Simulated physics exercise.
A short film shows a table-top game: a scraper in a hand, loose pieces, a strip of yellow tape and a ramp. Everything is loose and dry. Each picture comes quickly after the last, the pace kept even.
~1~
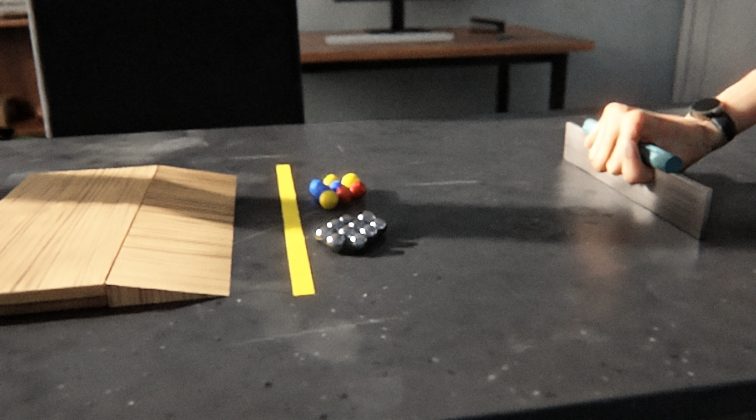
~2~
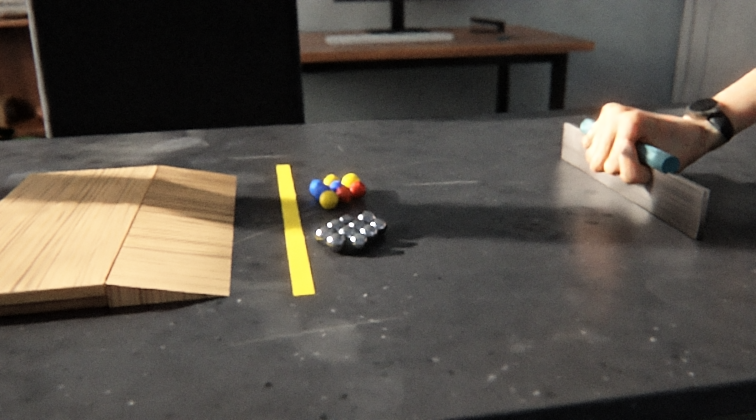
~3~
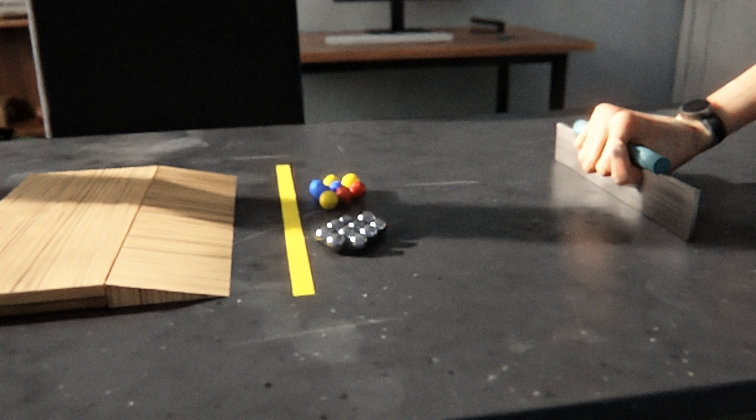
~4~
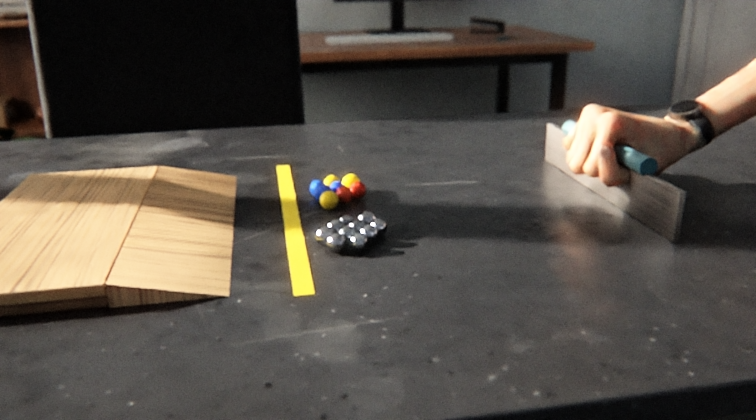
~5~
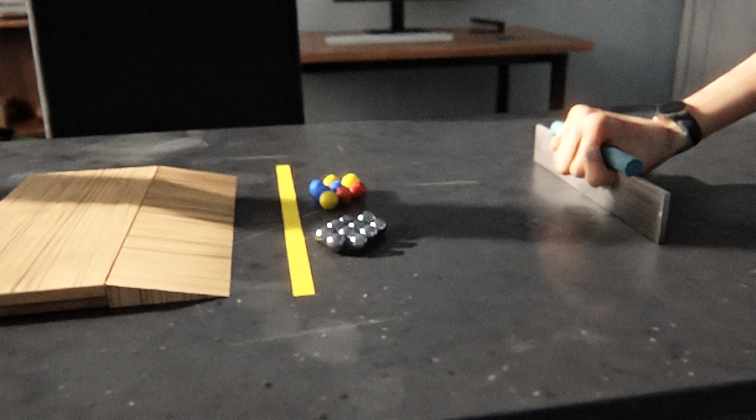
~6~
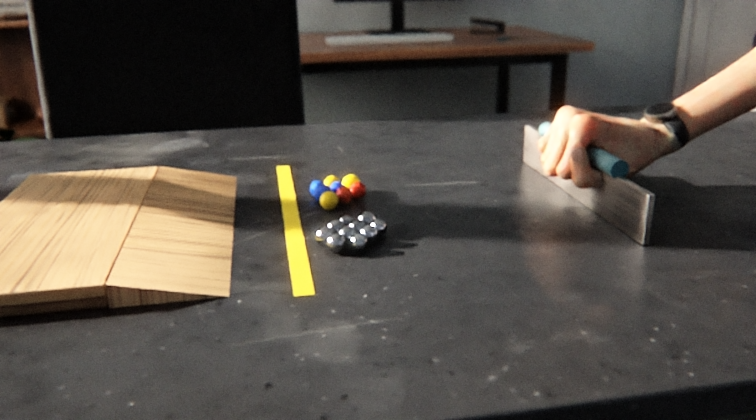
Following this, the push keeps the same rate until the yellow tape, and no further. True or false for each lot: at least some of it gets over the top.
The front lot: False; the back lot: False.
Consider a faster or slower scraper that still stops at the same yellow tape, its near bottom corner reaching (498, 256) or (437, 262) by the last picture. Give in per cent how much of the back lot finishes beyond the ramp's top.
In the first case 100 per cent, in the second 100 per cent.
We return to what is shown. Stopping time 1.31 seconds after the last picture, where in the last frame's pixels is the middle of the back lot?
Around (261, 196).
Then, 0.65 s after the last picture, scraper still moving, near (429, 163); front lot all short of the ramp; back lot all short of the ramp.
Then, 1.31 s after the last picture, scraper stopped at the yellow tape; front lot all short of the ramp; back lot all short of the ramp.
Then, 1.59 s after the last picture, scraper stopped at the yellow tape; front lot about half on the ramp, about half short of the ramp; back lot about half on the ramp, about half short of the ramp.
By the end, scraper stopped at the yellow tape; front lot none past the top, all short of the ramp; back lot none past the top, all short of the ramp.
